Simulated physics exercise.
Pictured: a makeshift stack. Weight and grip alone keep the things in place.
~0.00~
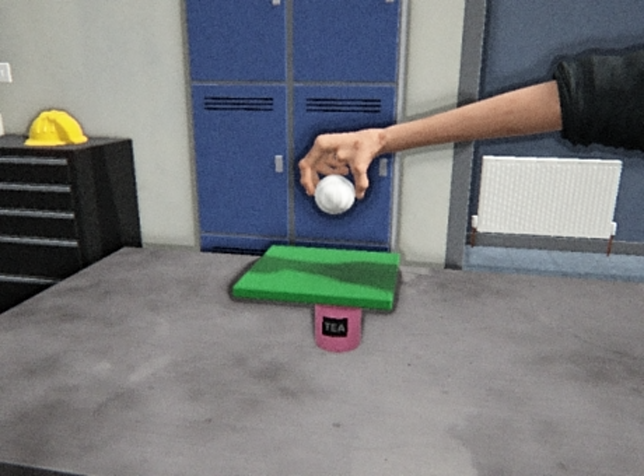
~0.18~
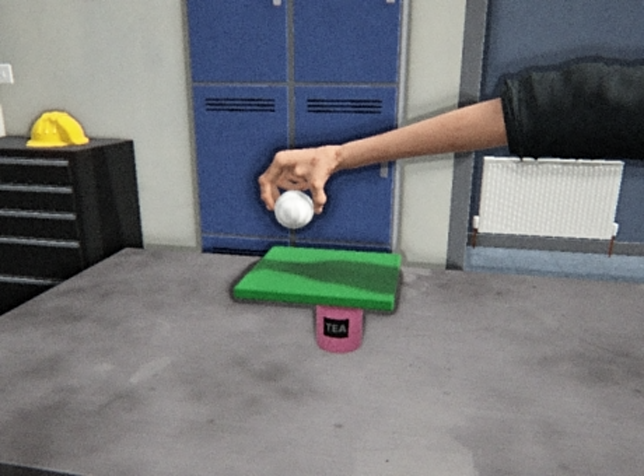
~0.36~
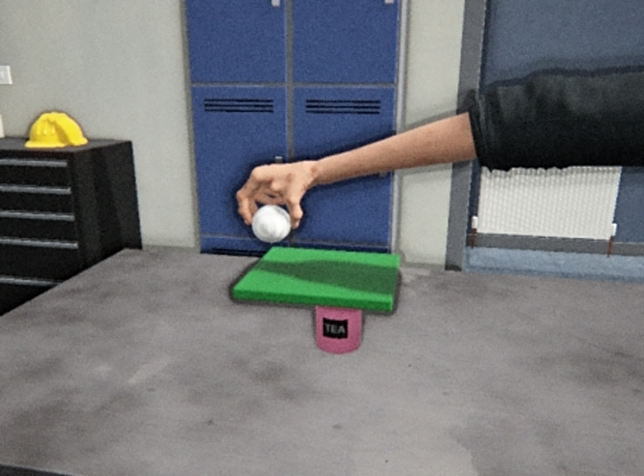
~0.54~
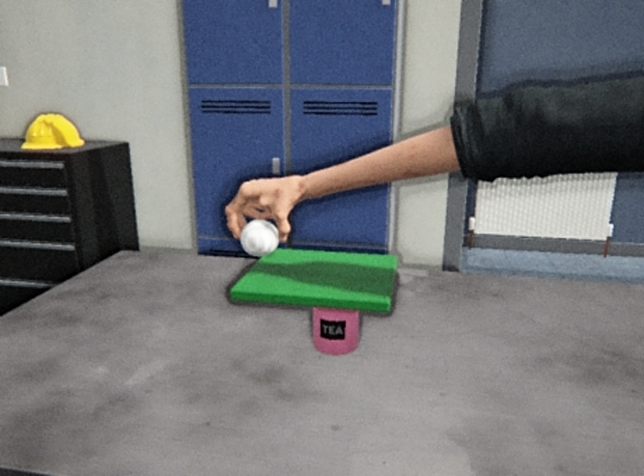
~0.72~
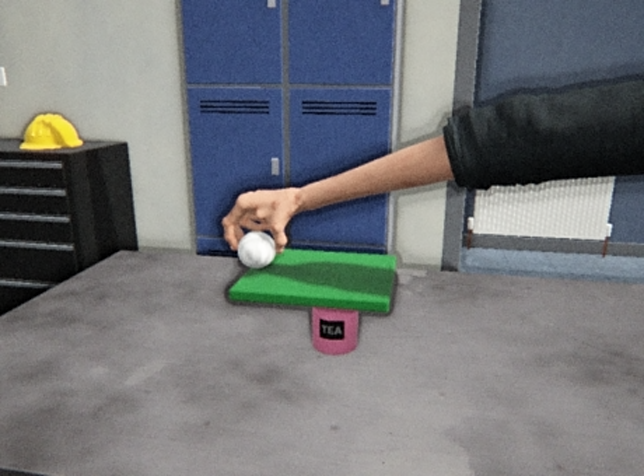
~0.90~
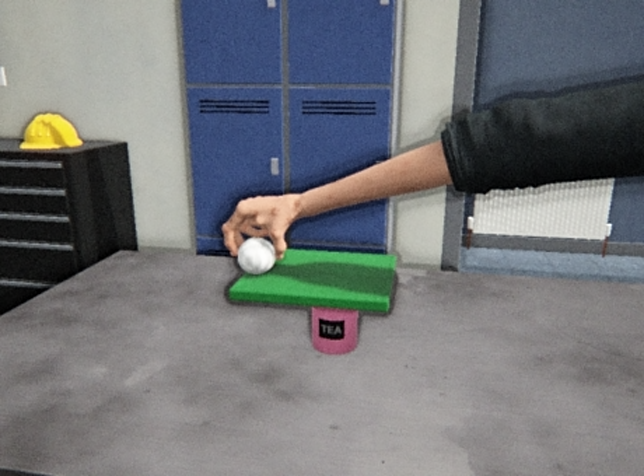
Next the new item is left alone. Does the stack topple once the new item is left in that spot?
Yes, fails to stand.
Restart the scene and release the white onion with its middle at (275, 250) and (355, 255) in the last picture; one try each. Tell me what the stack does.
First case: It collapses; second case: It remains standing.
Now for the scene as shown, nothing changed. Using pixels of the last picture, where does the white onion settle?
Near (247, 330).
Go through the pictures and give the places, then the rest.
Coming down; white onion (335, 195); green lid (323, 274), in the first picture.
Coming down; white onion (294, 209); green lid (325, 274), in the second picture.
Coming down; white onion (271, 224); green lid (324, 275), in the third picture.
Coming down; white onion (260, 238); green lid (321, 276), in the fourth picture.
Coming down; white onion (257, 250); green lid (320, 276), in the fifth picture.
Set down, still held; white onion (257, 256); green lid (320, 276), in the sixth picture.
By 1.20 s, white onion now fallen; green lid tilted by 23°.
By 1.30 s, green lid tilted by 50°.
By 1.40 s, green lid tilted by 72°.
By 1.70 s, green lid tilted by 70°.
When it is over (2.2 s), fallen, white onion; lying over in the stack, green lid; pink jar as before. End places, in pixels of the last picture, white onion near (247, 330). The stack loses its balance.
